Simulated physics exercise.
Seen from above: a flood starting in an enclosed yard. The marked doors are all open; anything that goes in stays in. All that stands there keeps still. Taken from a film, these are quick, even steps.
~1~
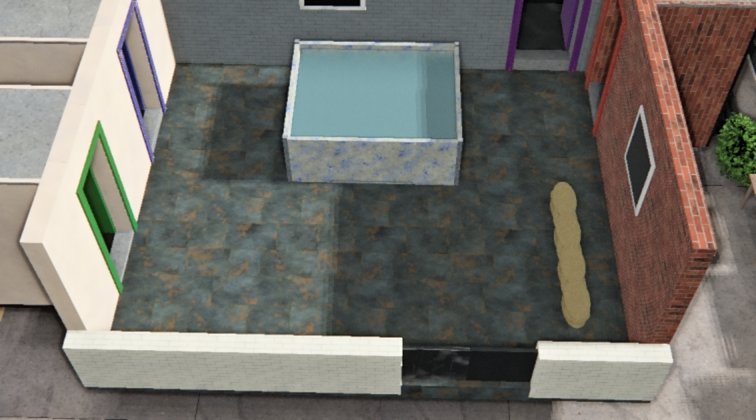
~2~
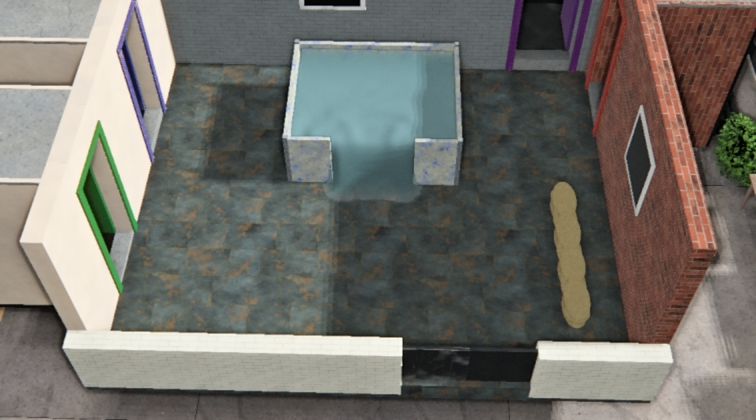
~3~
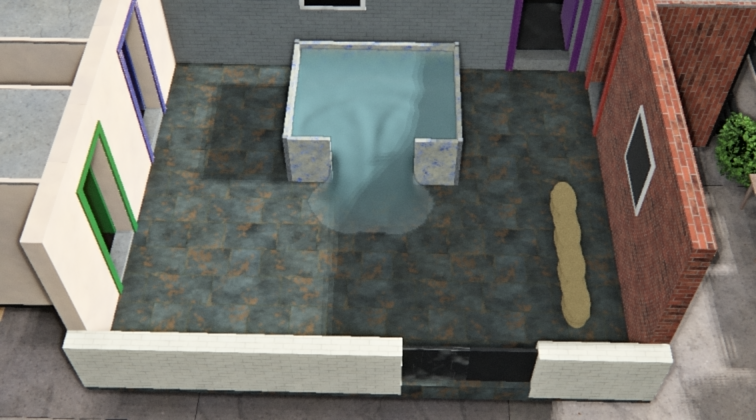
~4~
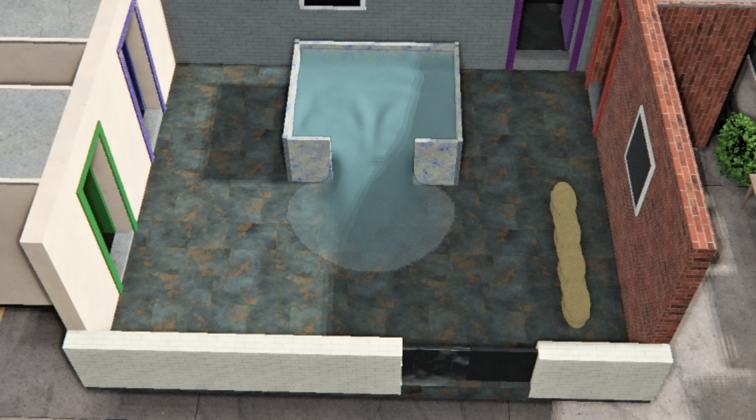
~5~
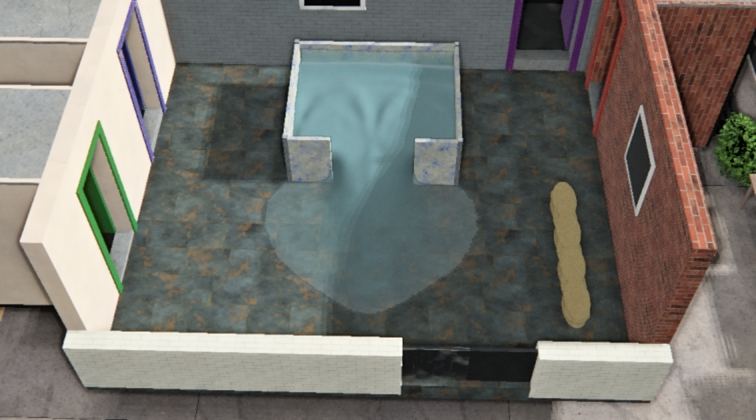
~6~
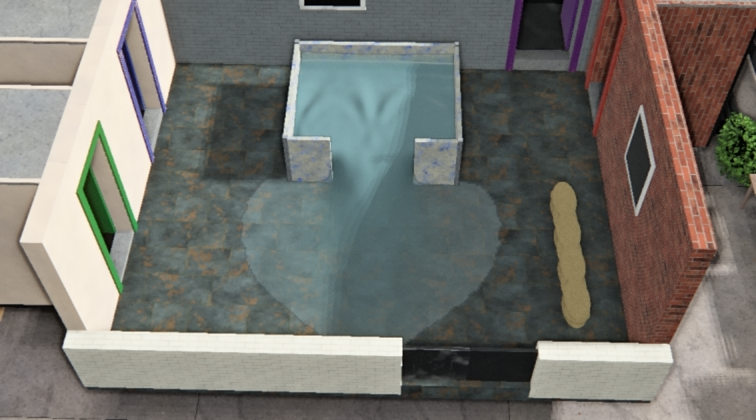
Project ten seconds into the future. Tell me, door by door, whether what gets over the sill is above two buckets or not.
Result: The green door will be over the cap; the red door will be at or under the cap; the purple door will be at or under the cap; the blue door will be at or under the cap.
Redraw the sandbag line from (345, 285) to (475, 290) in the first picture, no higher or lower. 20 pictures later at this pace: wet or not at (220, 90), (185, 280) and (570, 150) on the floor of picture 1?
As listed: Spared, submerged, submerged.
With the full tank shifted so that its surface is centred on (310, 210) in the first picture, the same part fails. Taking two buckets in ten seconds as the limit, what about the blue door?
Briefly, blue remains below.
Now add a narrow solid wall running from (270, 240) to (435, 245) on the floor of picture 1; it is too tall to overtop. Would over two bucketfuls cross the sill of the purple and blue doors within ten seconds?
Then it goes like this: Purple falls below the limit, blue rises above the limit.
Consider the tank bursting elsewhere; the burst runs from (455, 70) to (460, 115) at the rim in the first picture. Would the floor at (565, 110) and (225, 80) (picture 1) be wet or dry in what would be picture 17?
Taking them in turn, they come out soaked and spared.
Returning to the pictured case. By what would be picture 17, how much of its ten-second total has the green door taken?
Estimate: Roughly 0 %.
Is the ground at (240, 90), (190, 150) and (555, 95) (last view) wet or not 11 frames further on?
The three points read clear, clear and clear.
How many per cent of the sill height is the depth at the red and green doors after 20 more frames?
Around 30 in a hundred for the first and 260 in a hundred for the second.
A moment on, water covers 40 % of the floor; the green door not reached, the red door not reached, the purple door not reached, the blue door not reached.
Next, water covers 45 % of the floor; the green door wet at the sill, nothing in, the red door not reached, the purple door not reached, the blue door not reached.
Then, water covers 60 % of the floor; the green door under two buckets in, the red door wet at the sill, nothing in, the purple door not reached, the blue door wet at the sill, nothing in.
Later, water covers 95 % of the floor; the green door far over two buckets in, the red door wet at the sill, nothing in, the purple door under two buckets in, the blue door wet at the sill, nothing in.
In the end, water covers 95 % of the floor; the green door far over two buckets in, the red door wet at the sill, nothing in, the purple door under two buckets in, the blue door under two buckets in.
